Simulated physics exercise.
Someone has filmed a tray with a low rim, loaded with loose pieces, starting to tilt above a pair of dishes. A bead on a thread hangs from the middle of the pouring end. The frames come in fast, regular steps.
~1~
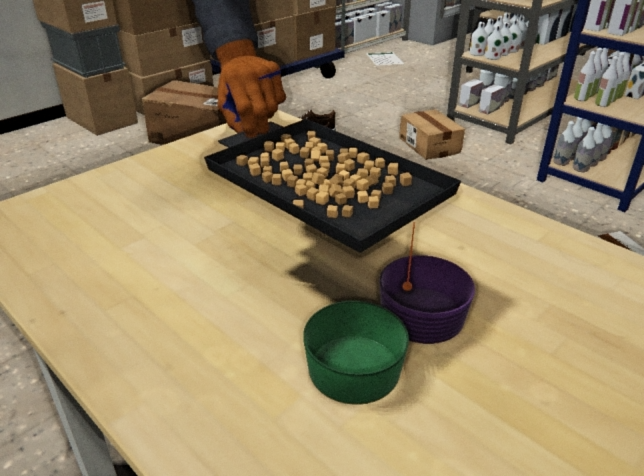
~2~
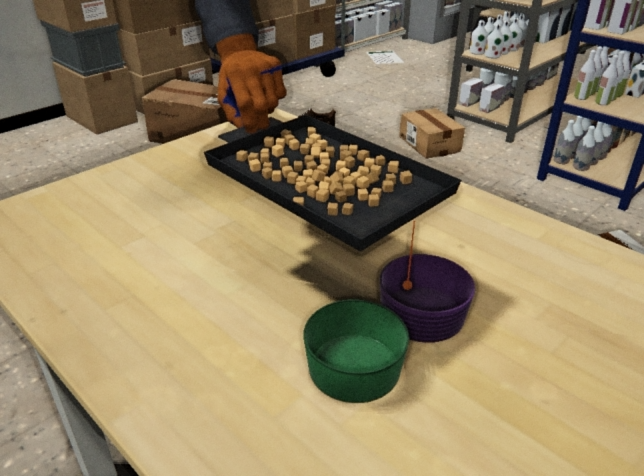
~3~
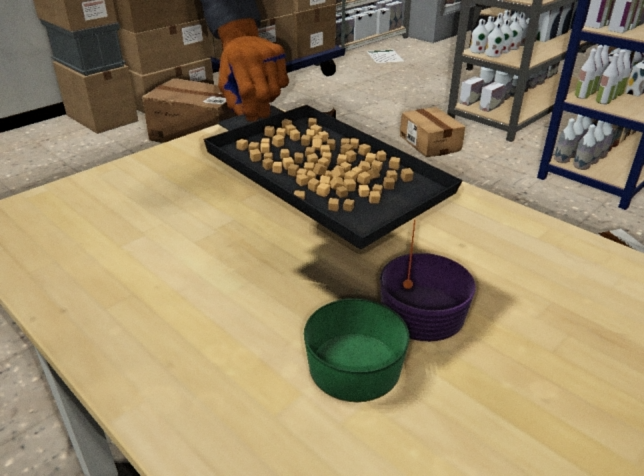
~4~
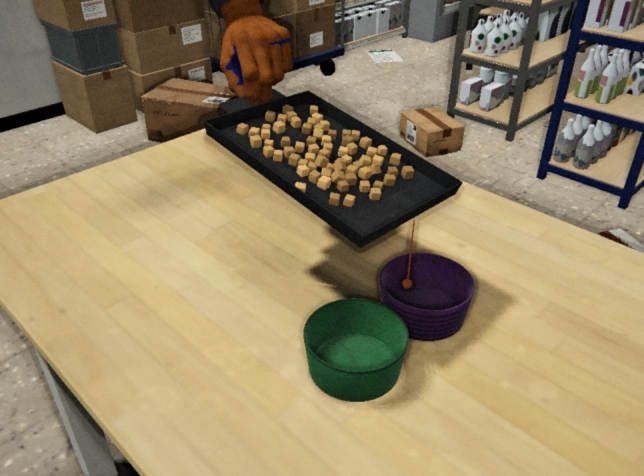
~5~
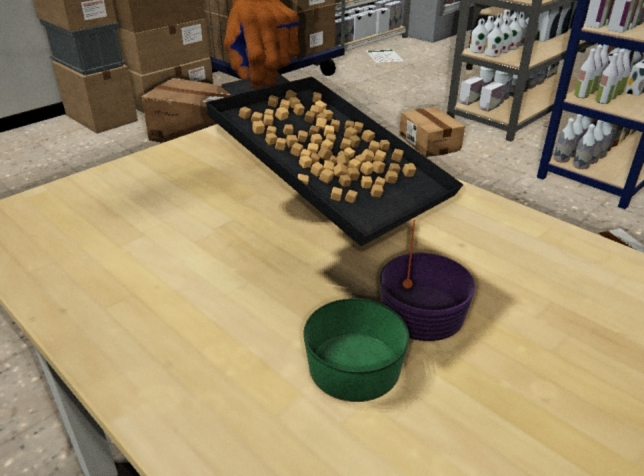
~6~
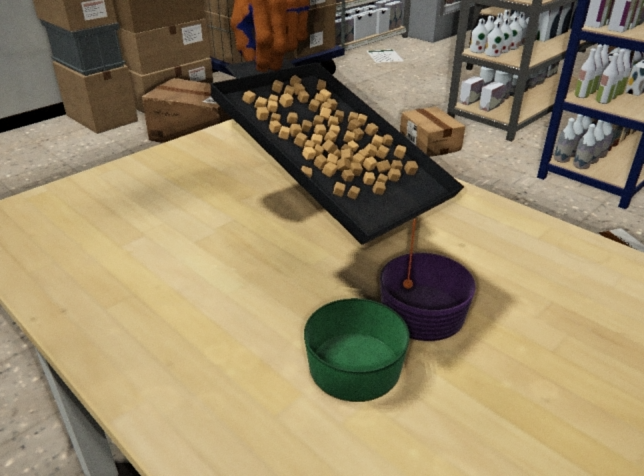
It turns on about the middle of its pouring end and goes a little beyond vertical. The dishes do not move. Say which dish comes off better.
Fuller: The right-hand dish.
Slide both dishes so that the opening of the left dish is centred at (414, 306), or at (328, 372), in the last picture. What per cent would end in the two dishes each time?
About 60 and 20 per cent.
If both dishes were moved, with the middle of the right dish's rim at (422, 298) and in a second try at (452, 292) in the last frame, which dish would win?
In turn: The right one; the right one.
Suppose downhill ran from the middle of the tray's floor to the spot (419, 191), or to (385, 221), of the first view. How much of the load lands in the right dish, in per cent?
In turn 50 and 0 in a hundred.
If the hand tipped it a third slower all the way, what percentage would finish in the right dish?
Close to 30 per cent.
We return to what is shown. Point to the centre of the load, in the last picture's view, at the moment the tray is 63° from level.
Around (424, 173).
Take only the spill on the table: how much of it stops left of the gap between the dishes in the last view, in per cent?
It comes to 0 per cent or so.
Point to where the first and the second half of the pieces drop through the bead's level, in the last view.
At about (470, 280), then at (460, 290).
Soon after the last picture, tray tipped steeply; nearly all on the tray; a stray few in the air.
A little later, tray tipped right over; most on the tray; a small part in the right dish; a small part outside both; a stray few in the air.
Later still, tray tipped past a quarter turn; about a quarter in the right dish; about two thirds outside both.
By the end, tray tipped past a quarter turn; none in the left dish; about a quarter in the right dish; about two thirds outside both.
